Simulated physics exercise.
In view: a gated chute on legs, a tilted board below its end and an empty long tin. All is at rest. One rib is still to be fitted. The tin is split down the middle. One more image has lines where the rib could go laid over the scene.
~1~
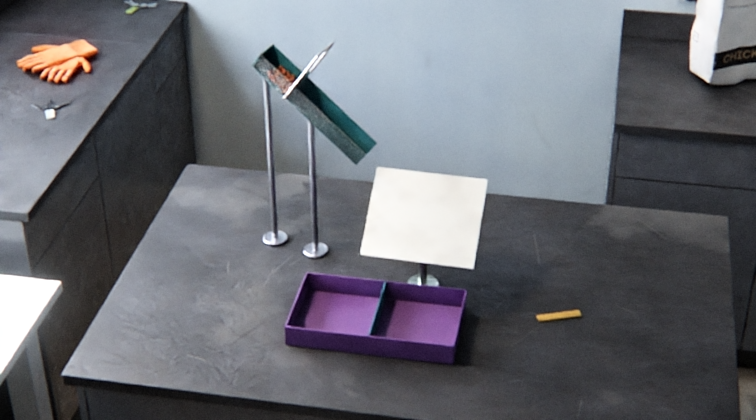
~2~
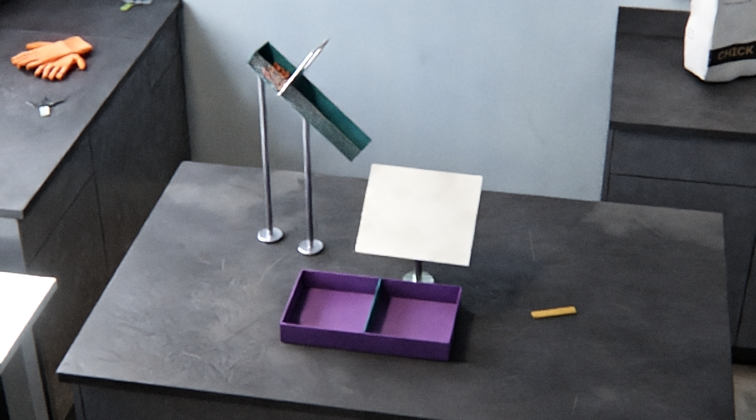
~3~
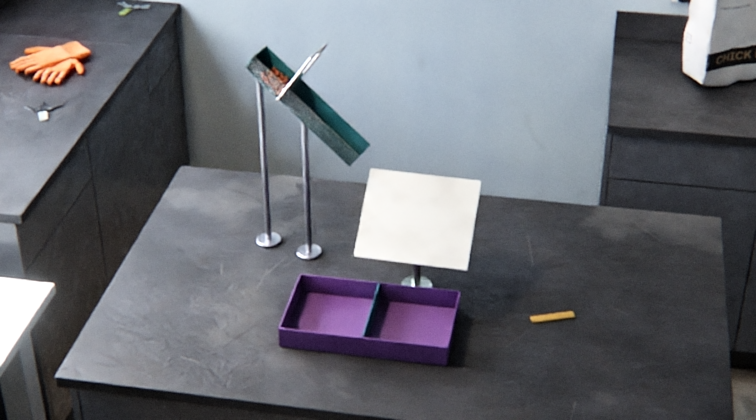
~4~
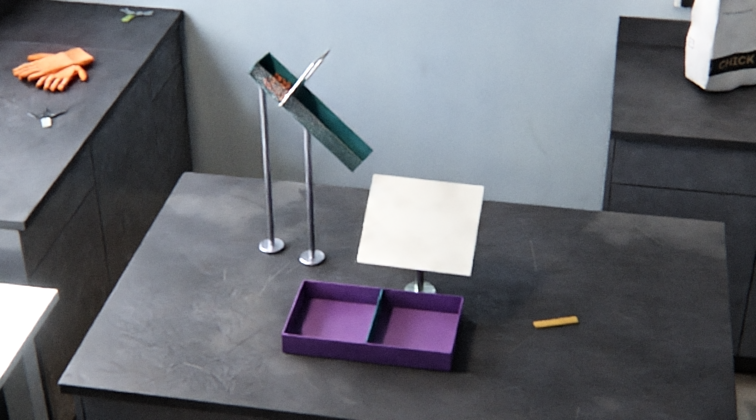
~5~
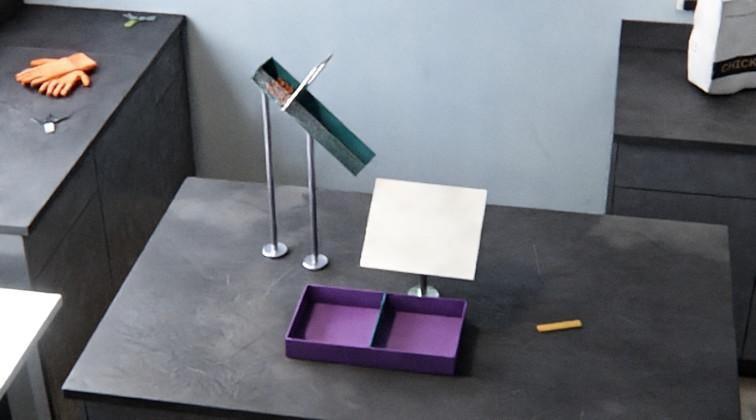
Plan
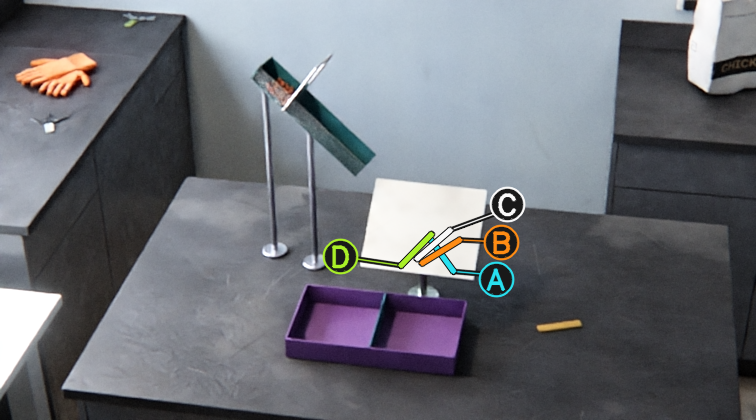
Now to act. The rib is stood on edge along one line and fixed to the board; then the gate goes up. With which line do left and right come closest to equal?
I would pick line D.
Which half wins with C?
The right half.
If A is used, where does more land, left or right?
The right half.
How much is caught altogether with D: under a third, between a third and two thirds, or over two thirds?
Over two thirds.
On the marked copy, line A from (428, 237) to (453, 271); line B from (459, 239) to (422, 263); line C from (450, 230) to (417, 258); line D from (431, 234) to (400, 265).
With A, of what is caught, a stray few in the left half, nearly all in the right.
With B, of what is caught, a stray few in the left half, nearly all in the right.
With C, of what is caught, a small part in the left half, nearly all in the right.
With D, of what is caught, about two thirds in the left half, about a third in the right.
